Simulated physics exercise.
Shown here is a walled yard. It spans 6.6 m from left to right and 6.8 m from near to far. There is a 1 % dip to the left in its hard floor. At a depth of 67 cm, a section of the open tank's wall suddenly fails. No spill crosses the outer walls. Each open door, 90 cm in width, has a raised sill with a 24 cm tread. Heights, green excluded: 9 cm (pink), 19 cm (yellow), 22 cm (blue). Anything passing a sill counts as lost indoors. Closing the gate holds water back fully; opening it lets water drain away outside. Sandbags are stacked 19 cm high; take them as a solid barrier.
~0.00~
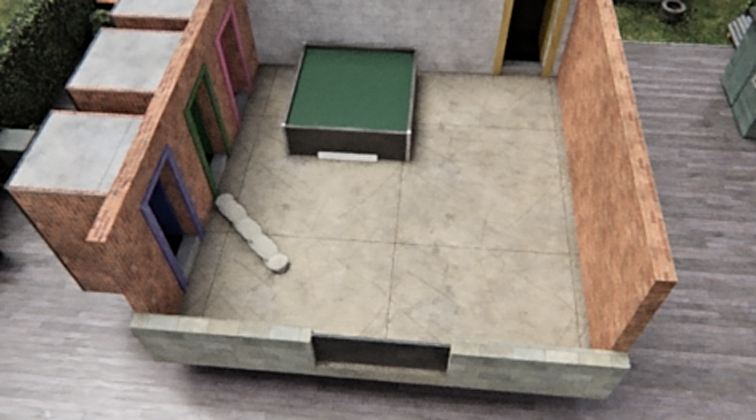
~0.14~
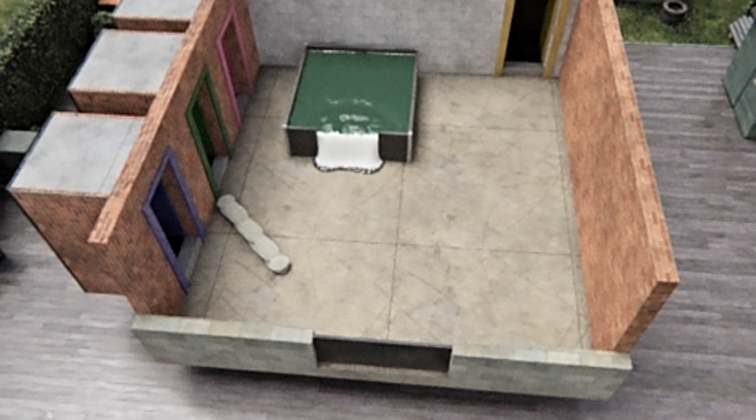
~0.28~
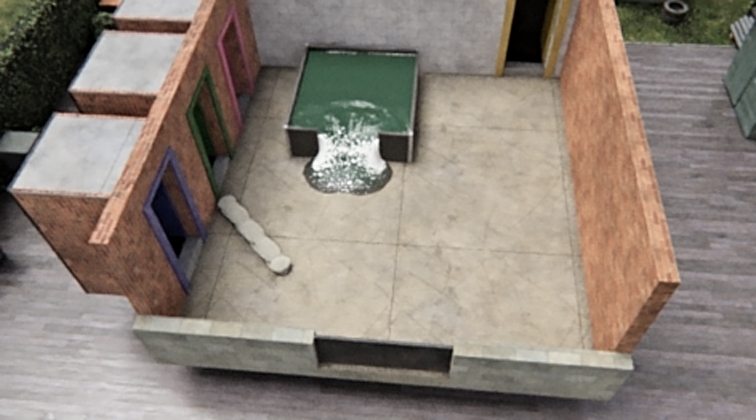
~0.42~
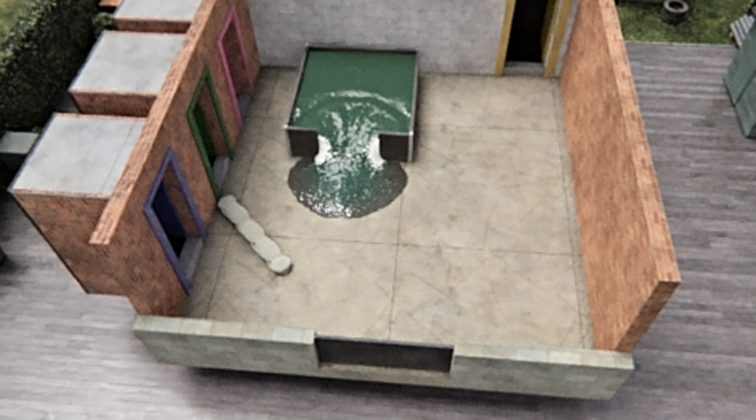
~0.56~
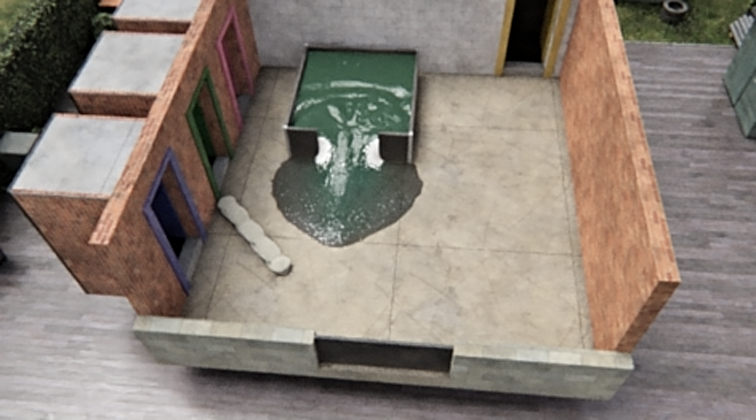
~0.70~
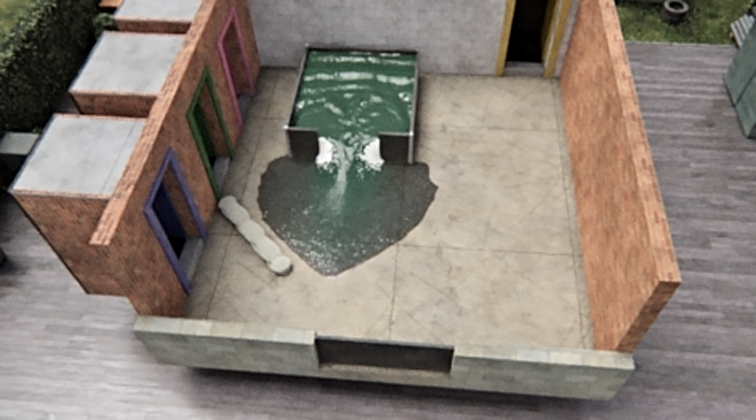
In a walled yard, an open tank of green water stood still until its front gave way, and water gushed out and spread across the pale floor, reaching close to the sandbags on the left.
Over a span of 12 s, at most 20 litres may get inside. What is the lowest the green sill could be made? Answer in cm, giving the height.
Around 8.5 cm high.
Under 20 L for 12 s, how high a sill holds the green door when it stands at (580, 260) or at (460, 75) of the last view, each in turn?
About 7.0 cm for the first and 9.0 cm for the second.
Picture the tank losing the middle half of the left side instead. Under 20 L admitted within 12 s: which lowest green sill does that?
Minimum height: Approx. 11.0 cm.
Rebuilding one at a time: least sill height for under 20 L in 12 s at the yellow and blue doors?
You'd want about 7.0 centimetres at yellow and about 14.5 centimetres at blue.
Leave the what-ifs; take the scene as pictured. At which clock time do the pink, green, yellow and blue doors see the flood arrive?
Front arrival: Pink 3.2 seconds, green 1.6 seconds, yellow 6.5 seconds, blue 2.4 seconds.
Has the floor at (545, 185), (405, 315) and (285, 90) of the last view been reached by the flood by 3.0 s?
Status: Clear / submerged / clear.
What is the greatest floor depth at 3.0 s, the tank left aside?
32 cm.
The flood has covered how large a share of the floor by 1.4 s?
About 30 per cent.
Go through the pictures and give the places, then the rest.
The open tank at (354, 88) is whole and still, 67 cm deep; the green door at (210, 139) is dry, in the first picture.
The front is at (326, 169), 0.4 m from the gap at (348, 147); 0.3 m2 of floor is wet, 67 cm left at the back, in the second picture.
Water pours out at (349, 150) and has run 0.8 m, to (323, 189); about 12 cm deep outside, 67 cm at the back, in the third picture.
The gap is at (350, 150), the front 1.4 m out at (338, 215); the back of the open tank holds 67 cm, in the fourth picture.
The gap is at (349, 150), the front 2.0 m out at (326, 242); the back of the open tank holds 67 cm, in the fifth picture.
The front is at (325, 271), 2.6 m from the gap at (350, 150); 5.4 m2 of floor is wet, 65 cm left at the back; the green door at (213, 141), 2.4 m from the gap, is still 0.9 m from the nearest water, in the sixth picture.
After 1.4 s water covers 30 % of the floor, deepest (40 cm) near (350, 164); it has not reached the green door.
After 3.0 s water covers 55 % of the floor, deepest (32 cm) near (341, 355); 11 cm at the green door, 0 litres in over its 13 cm sill.
After 12.0 s water covers 95 % of the floor, deepest (14 cm) near (200, 257); 10 cm at the green door, 0 litres in over its 13 cm sill.
At the green door as built, the water arrived by 1.6 s and peaked near 12 cm at 4.8 s.
With a sill of 7.5 cm, 31 litres would have come in within the 12 s; with 10 cm, 8 litres. So under 20 litres takes about 8.5 cm.
